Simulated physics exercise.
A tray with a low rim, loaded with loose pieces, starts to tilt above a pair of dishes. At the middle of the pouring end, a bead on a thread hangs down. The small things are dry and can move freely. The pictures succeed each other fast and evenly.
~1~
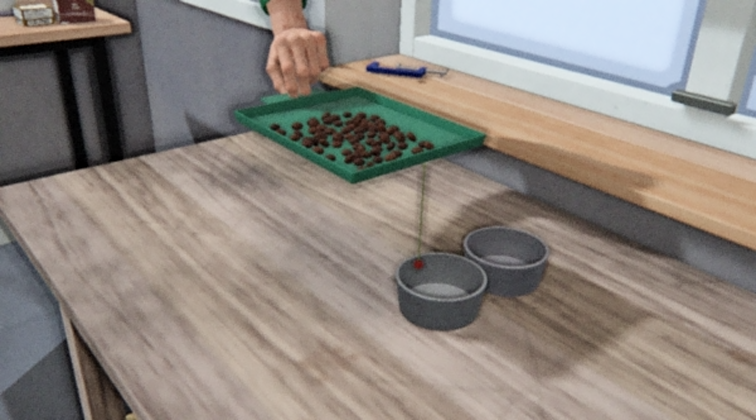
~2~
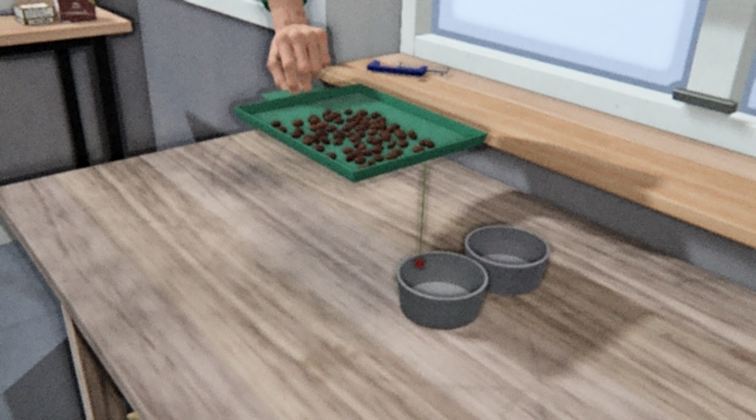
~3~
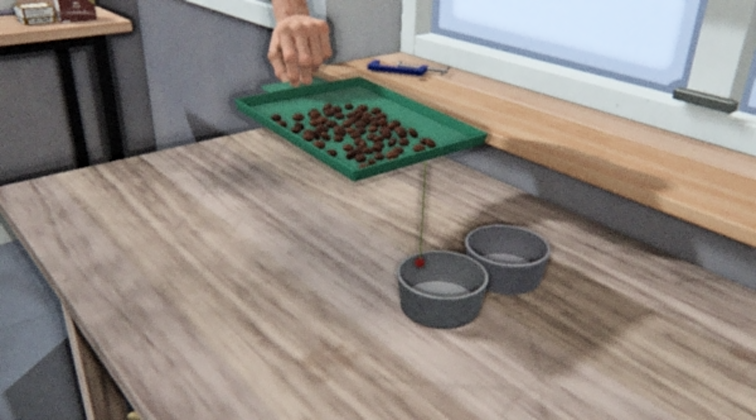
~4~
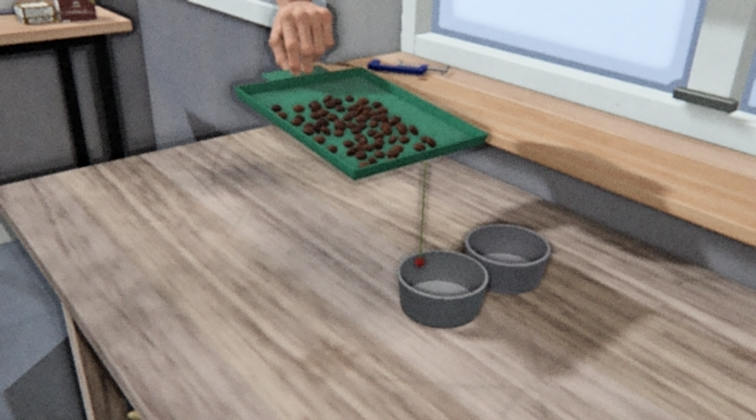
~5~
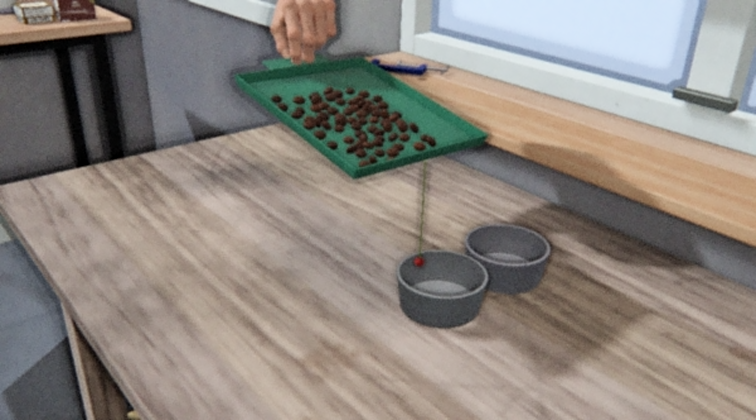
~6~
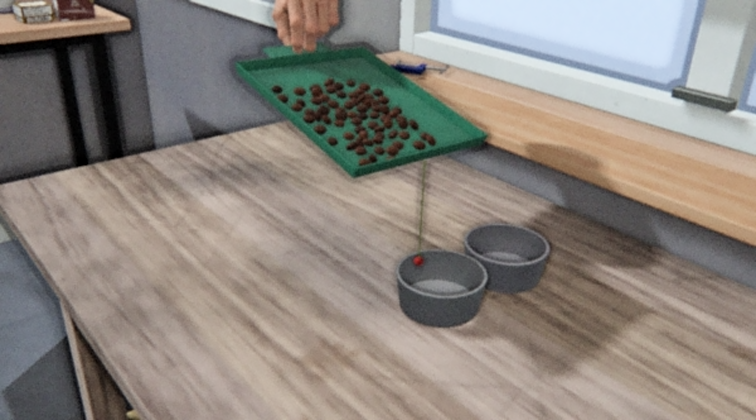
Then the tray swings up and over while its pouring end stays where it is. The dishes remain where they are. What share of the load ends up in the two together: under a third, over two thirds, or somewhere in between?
Between them they get between a third and two thirds.
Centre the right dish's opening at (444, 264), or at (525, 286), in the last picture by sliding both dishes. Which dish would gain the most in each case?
Try one: The right-side dish. Try two: The left-side dish.
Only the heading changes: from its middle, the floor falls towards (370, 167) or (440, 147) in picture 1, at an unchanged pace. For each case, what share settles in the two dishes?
In turn, 10 percent and then 70 percent.
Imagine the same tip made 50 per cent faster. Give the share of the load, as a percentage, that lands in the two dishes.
I'd expect close to 50 per cent.
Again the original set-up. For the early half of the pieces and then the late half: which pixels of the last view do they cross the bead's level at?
First part (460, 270), rest (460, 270).
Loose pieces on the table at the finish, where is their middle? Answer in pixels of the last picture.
About (435, 359).
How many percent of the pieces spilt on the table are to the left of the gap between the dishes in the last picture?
About 60 percent of the spill.
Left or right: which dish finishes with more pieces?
That would be the left-hand one.
Soon, tray tipped steeply; all on the tray.
A while on, tray tipped right over; most on the tray; a small part in the left dish; a small part in the air.
Towards the end, tray tipped past a quarter turn; about half in the left dish; a small part in the right dish; about half outside both.
Finally, tray tipped past a quarter turn; about half in the left dish; a small part in the right dish; about half outside both.
